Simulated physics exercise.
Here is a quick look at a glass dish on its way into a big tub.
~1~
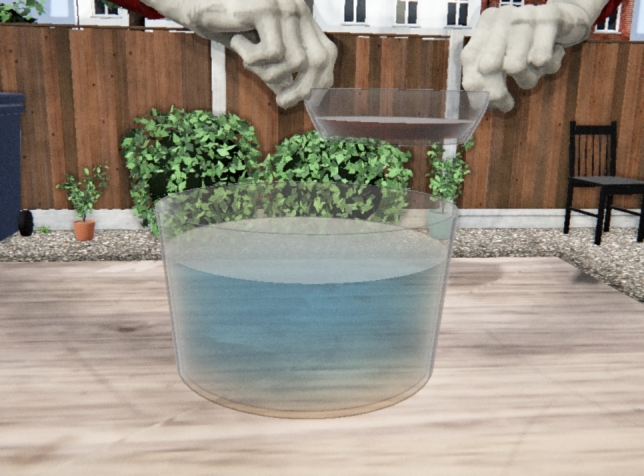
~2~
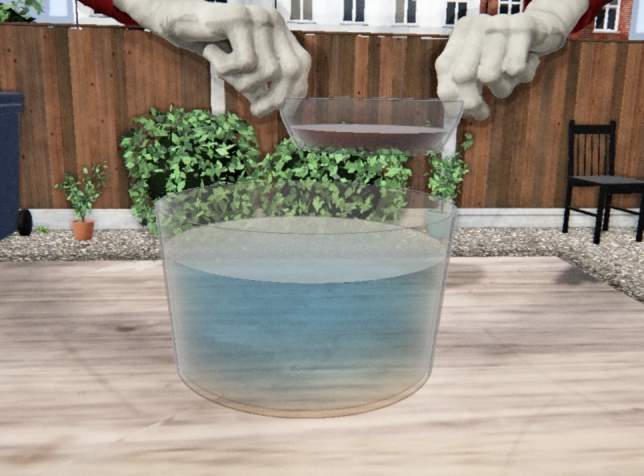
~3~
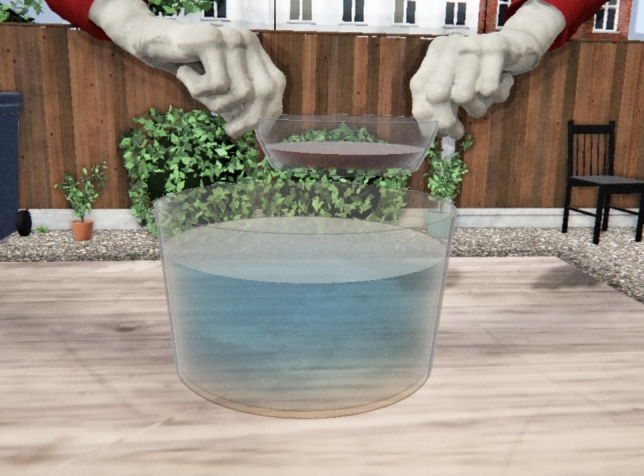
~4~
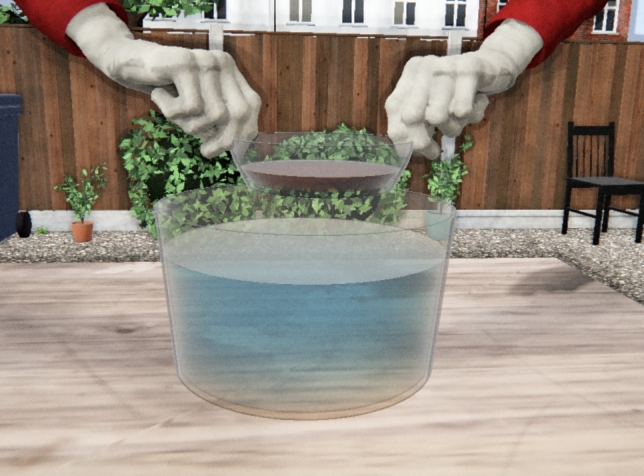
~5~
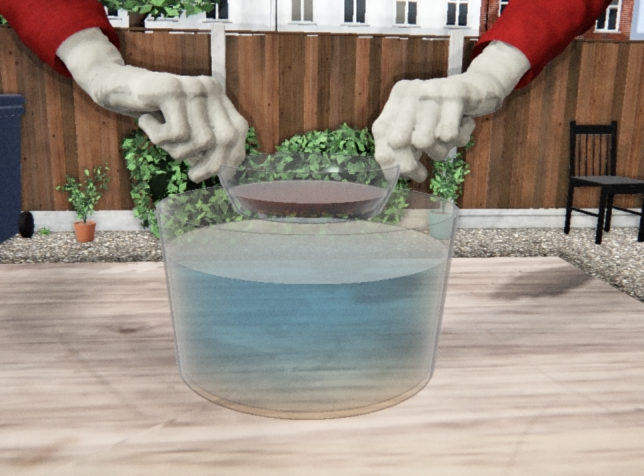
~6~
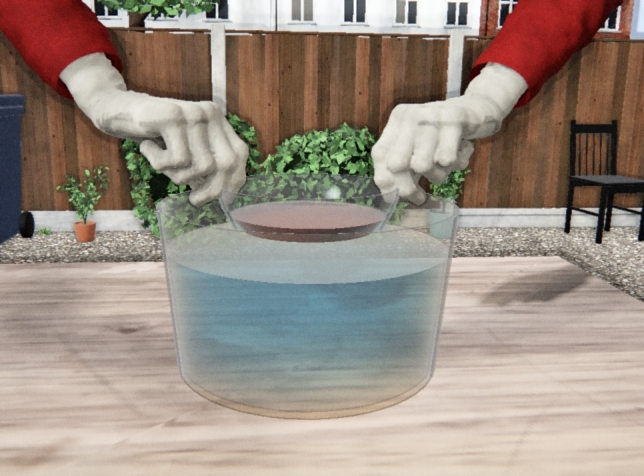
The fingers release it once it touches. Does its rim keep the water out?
Yes, it does not go down.
Shortly, the dish dips into the water.
Then, it bobs and steadies.
At the finish, the dish floats with a third of its side showing.
